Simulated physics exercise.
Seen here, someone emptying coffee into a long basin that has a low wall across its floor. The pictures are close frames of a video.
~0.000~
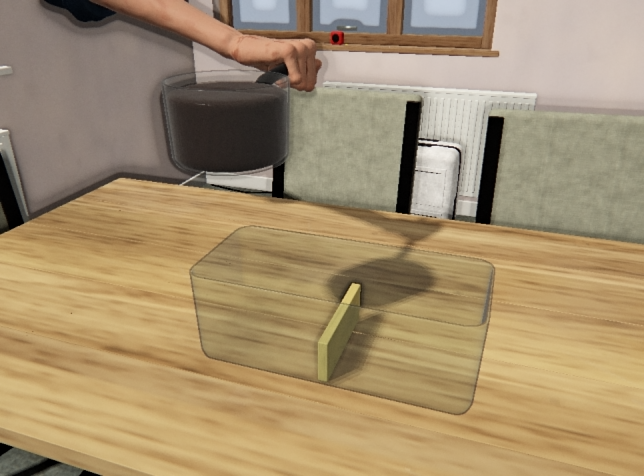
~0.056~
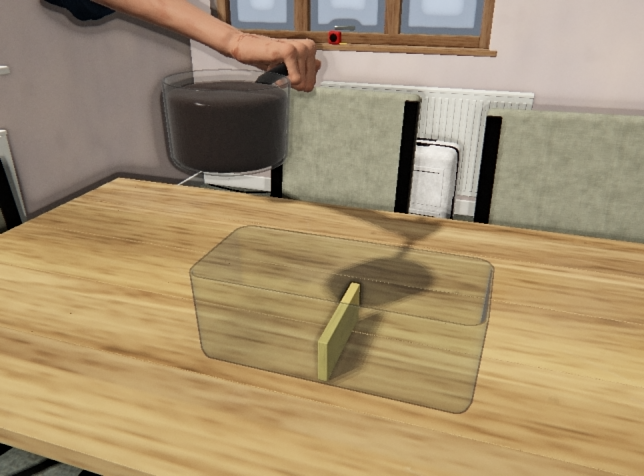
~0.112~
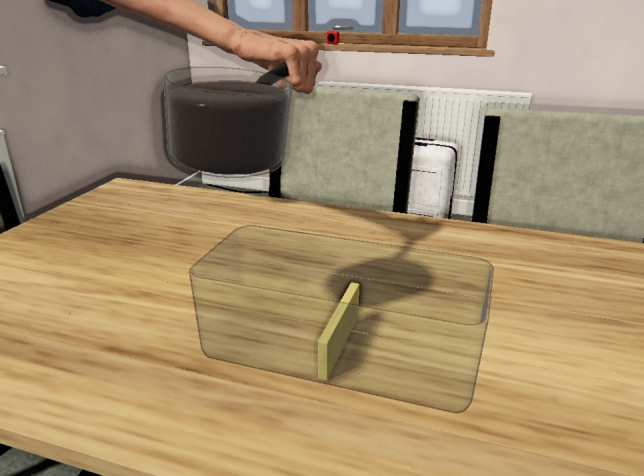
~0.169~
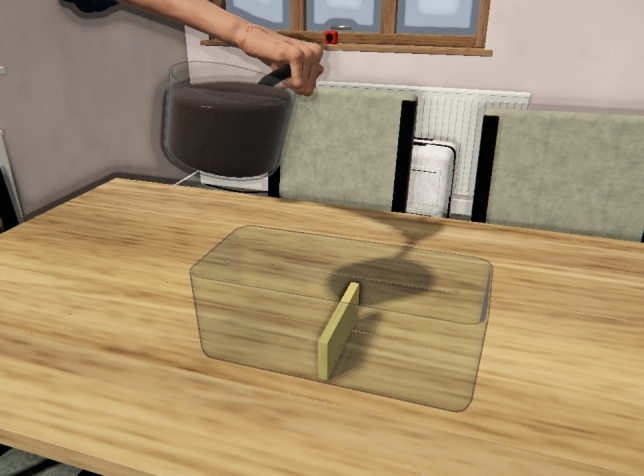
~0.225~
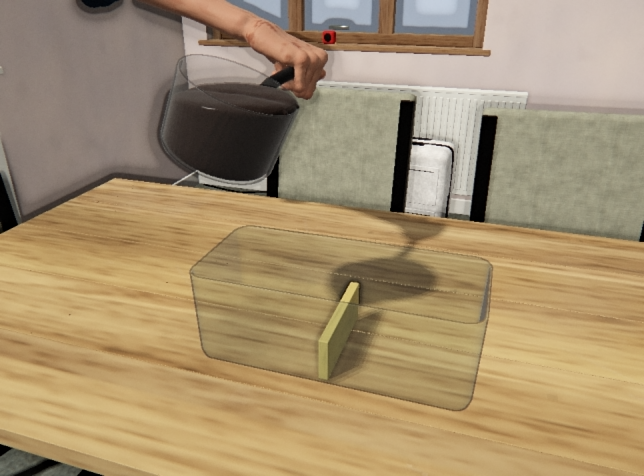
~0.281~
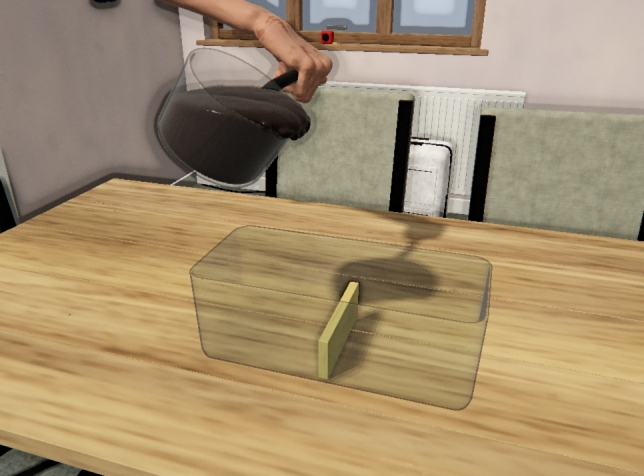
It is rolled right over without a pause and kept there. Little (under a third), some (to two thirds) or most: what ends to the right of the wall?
In the end between a third and two thirds is right of the wall.
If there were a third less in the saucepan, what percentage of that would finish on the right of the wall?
Some 25 per cent.
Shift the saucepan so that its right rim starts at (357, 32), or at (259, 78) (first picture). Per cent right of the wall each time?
In turn 90 and 20 in a hundred.
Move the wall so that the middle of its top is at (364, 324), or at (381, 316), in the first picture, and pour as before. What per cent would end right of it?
The first gives 20 %, the second 5 %.
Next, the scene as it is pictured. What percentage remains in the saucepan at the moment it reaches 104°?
It comes to 25 per cent or so.
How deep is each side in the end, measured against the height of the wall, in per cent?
The left part 40 per cent, the right part 40.
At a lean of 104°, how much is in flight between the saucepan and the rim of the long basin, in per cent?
Near 40 %.
A moment on, the saucepan is tipped right over and 27 per cent is still to pour, 4 is left of the wall and 28 right of it.
Next, the saucepan is tipped right over and 2 per cent is still to pour, 43 is left of the wall and 48 right of it.
Then the saucepan is tipped right over and 0 per cent is still to pour, 48 is left of the wall and 49 right of it.
Later the saucepan is tipped right over and 0 per cent is still to pour, 49 is left of the wall and 49 right of it.
At rest 49 per cent lies left of the wall, 49 right of it and 2 outside.
